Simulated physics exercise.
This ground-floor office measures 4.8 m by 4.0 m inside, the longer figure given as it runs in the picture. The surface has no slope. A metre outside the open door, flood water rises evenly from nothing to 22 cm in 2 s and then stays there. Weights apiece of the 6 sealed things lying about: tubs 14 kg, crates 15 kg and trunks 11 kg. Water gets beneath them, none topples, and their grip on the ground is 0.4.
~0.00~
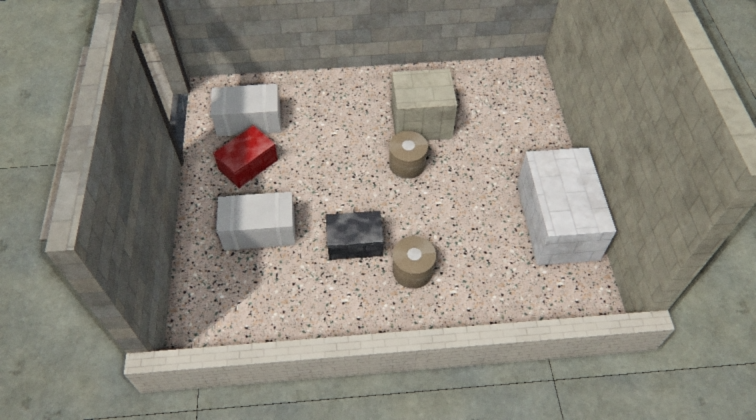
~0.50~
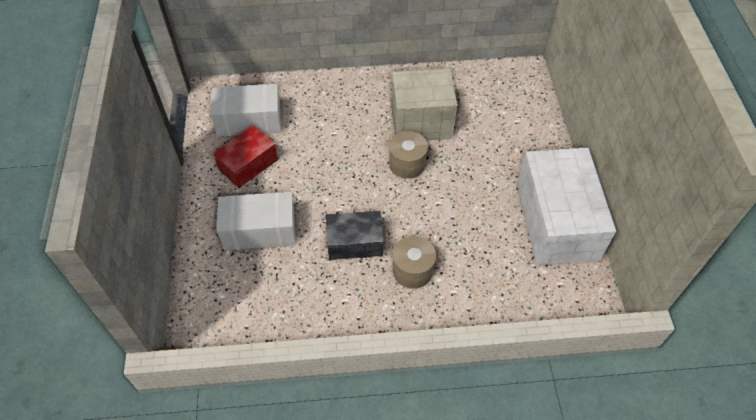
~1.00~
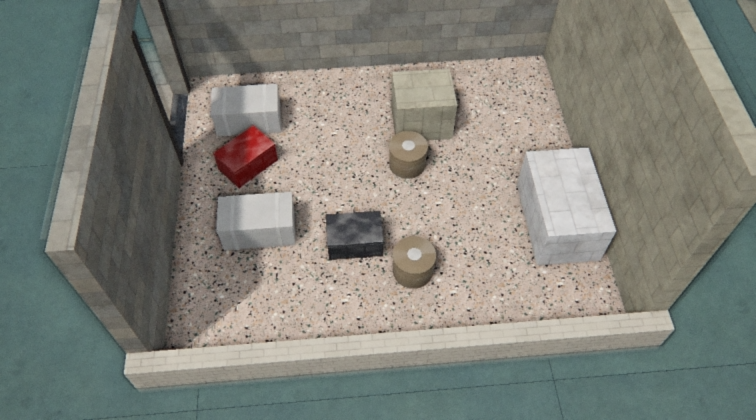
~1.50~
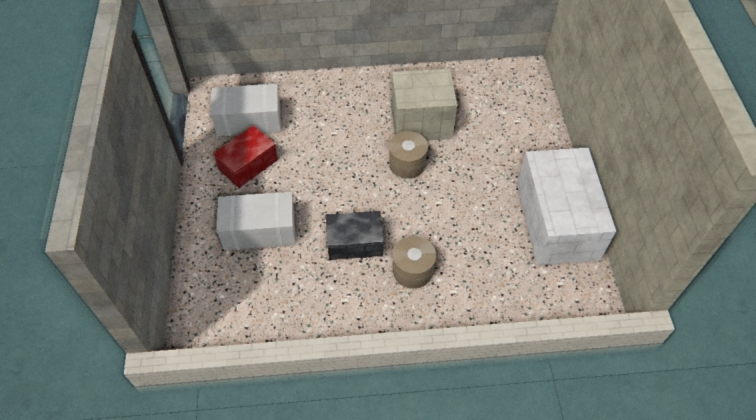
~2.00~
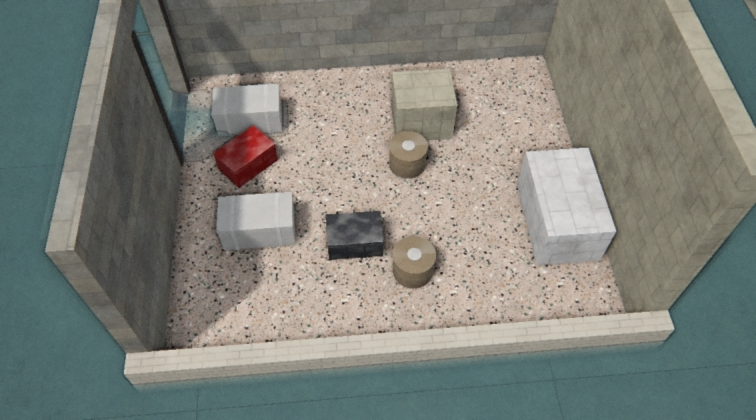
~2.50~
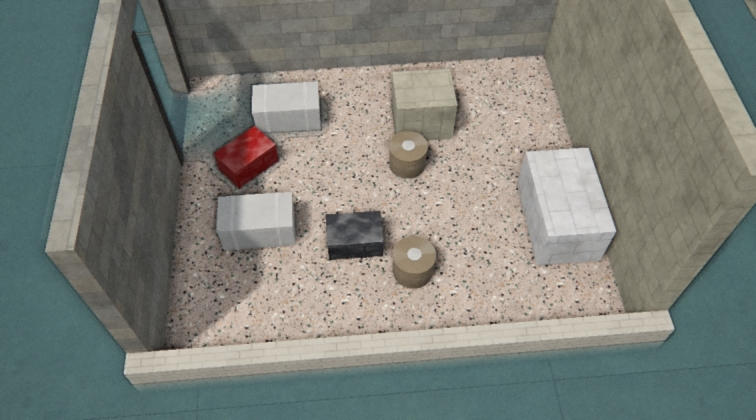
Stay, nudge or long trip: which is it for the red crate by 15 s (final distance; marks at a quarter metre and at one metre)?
The red crate slides a little.
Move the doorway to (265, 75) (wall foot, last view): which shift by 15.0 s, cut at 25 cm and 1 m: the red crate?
In that case the red crate travels far.
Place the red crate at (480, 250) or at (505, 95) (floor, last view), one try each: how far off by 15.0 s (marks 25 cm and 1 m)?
In turn: It is nudged along; it ends far away.
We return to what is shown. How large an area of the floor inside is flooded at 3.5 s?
Roughly 6.0 m2.
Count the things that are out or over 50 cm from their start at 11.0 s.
By then 3.
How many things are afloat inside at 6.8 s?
I count 1.
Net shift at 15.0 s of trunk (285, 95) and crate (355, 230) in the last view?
In turn: 150 cm, 100 cm.
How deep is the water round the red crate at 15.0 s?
About 9 cm.
After 3.5 s the red crate is near (266, 182), 0.6 m from its start, aground; 0 afloat.
After 6.8 s the red crate is near (268, 184), 0.6 m from its start, aground; 1 afloat.
After 11.0 s the red crate is near (266, 192), 0.7 m from its start, aground; 2 afloat.
After 15.0 s the red crate is near (279, 153), 0.4 m from its start, afloat; 6 afloat.
